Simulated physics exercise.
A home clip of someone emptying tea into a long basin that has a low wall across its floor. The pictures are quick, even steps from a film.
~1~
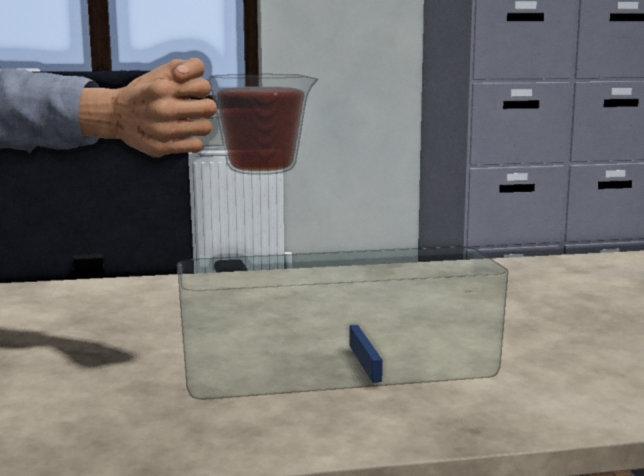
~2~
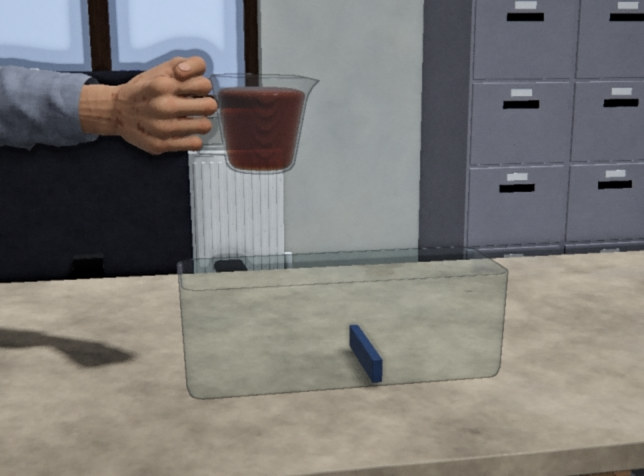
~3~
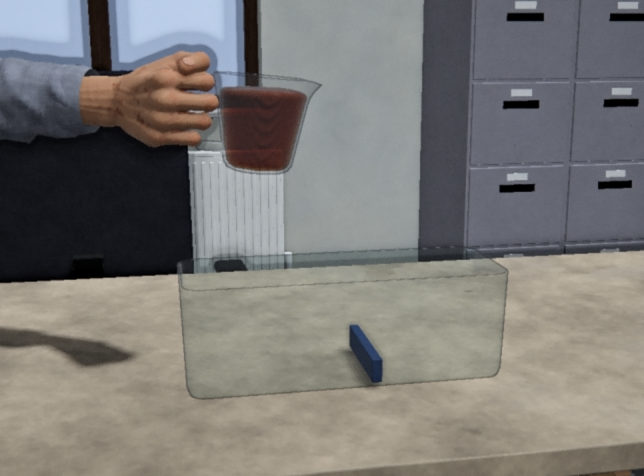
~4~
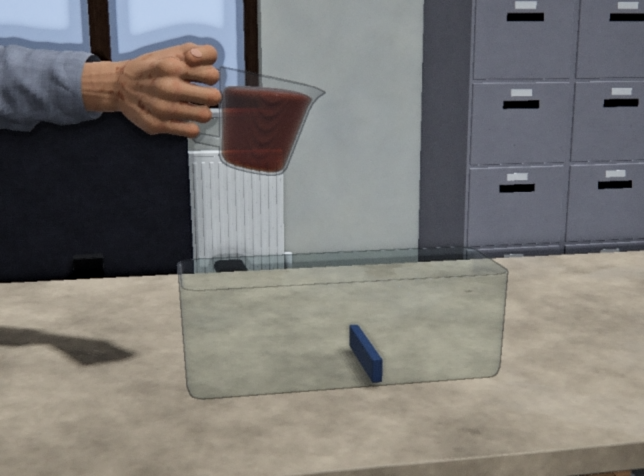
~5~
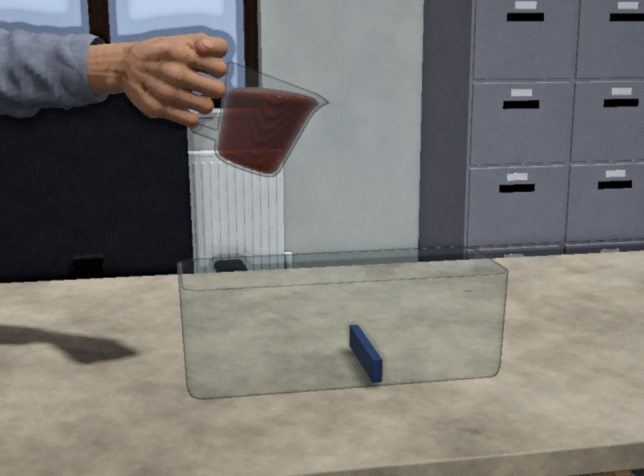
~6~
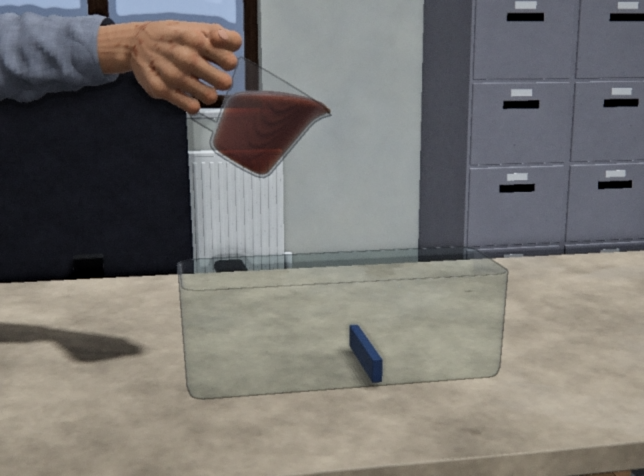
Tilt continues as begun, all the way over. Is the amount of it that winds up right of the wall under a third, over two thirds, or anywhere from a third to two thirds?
The share right of the wall is the top band, beyond two thirds.
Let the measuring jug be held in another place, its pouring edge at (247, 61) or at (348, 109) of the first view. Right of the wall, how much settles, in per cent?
First about 15, then 90 per cent.
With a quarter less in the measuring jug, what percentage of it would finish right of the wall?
About 85 percent.
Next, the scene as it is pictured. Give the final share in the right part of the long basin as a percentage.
About 85 per cent.
A moment on, the measuring jug is tipped on its side and 49 per cent is still to pour, 0 is left of the wall and 15 right of it.
Next, the measuring jug is tipped on its side and 12 per cent is still to pour, 8 is left of the wall and 61 right of it.
Then the measuring jug is tipped on its side and 2 per cent is still to pour, 8 is left of the wall and 86 right of it.
Later the measuring jug is tipped on its side and 0 per cent is still to pour, 11 is left of the wall and 88 right of it.
In the end 16 per cent lies left of the wall, 84 right of it and 1 outside.
